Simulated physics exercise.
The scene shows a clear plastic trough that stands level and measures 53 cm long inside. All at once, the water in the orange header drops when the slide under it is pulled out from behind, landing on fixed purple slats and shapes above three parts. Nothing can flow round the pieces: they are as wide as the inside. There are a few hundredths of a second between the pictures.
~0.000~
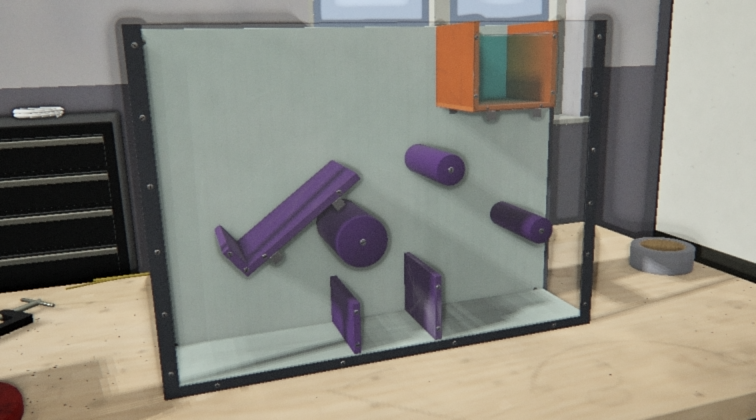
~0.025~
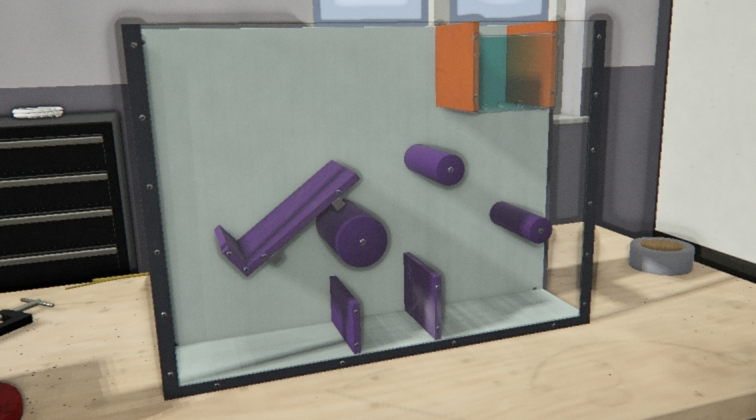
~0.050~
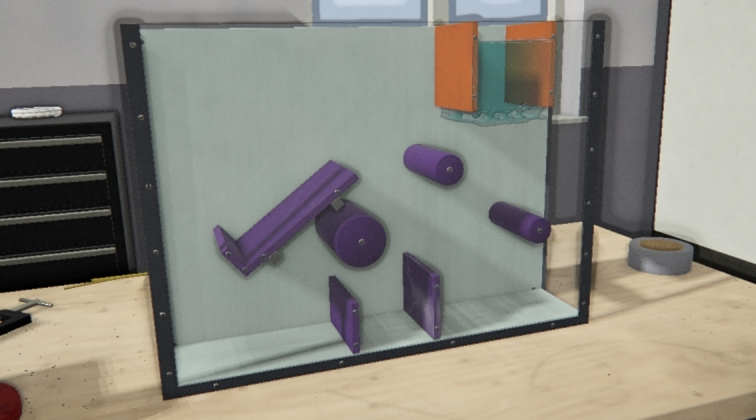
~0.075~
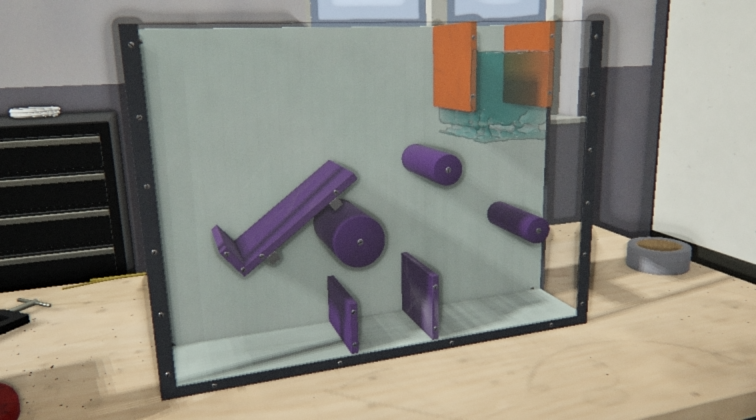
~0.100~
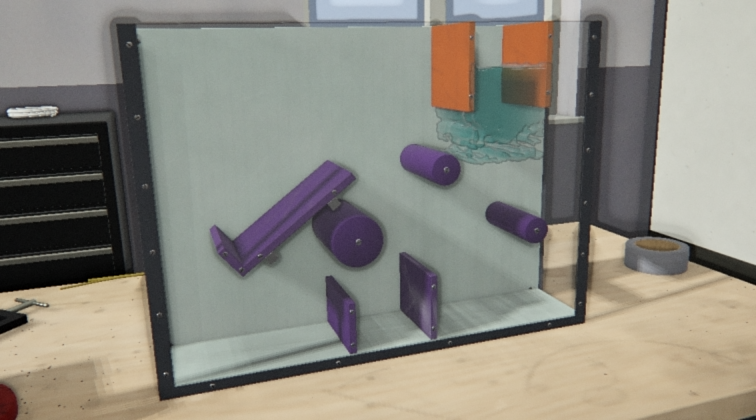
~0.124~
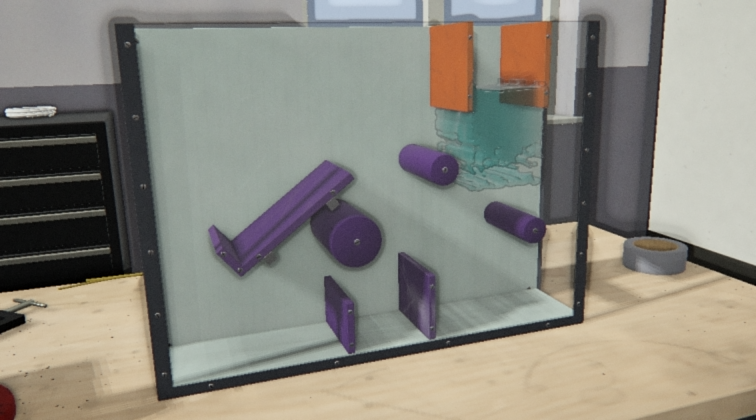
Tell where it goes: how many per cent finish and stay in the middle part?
Roughly 5 per cent stays in the middle part.
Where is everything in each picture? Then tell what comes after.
In the first picture, bottom of the water (488, 105); top (520, 35); the piece under the header is centred near (451, 170); divider tops at (356, 305) and (438, 278).
In the second picture, bottom of the water (488, 112); top (532, 36).
In the third picture, bottom of the water (496, 124); top (489, 42).
In the fourth picture, bottom of the water (497, 141); top (536, 52); below the header it spans (476, 119) to (545, 120).
In the fifth picture, bottom of the water (495, 163); top (485, 70); below the header it spans (474, 164) to (543, 134).
In the sixth picture, bottom of the water (493, 189); top (480, 91); below the header it spans (473, 163) to (541, 146).
After 0.23 s 49 per cent has yet to come down; below, left 0, middle 0, right 51.
After 0.37 s 26 per cent has yet to come down; below, left 0, middle 0, right 74.
After 0.73 s 6 per cent has yet to come down; below, left 4, middle 7, right 83.
In the end the left part holds 6, the middle 7 and the right 84 per cent.
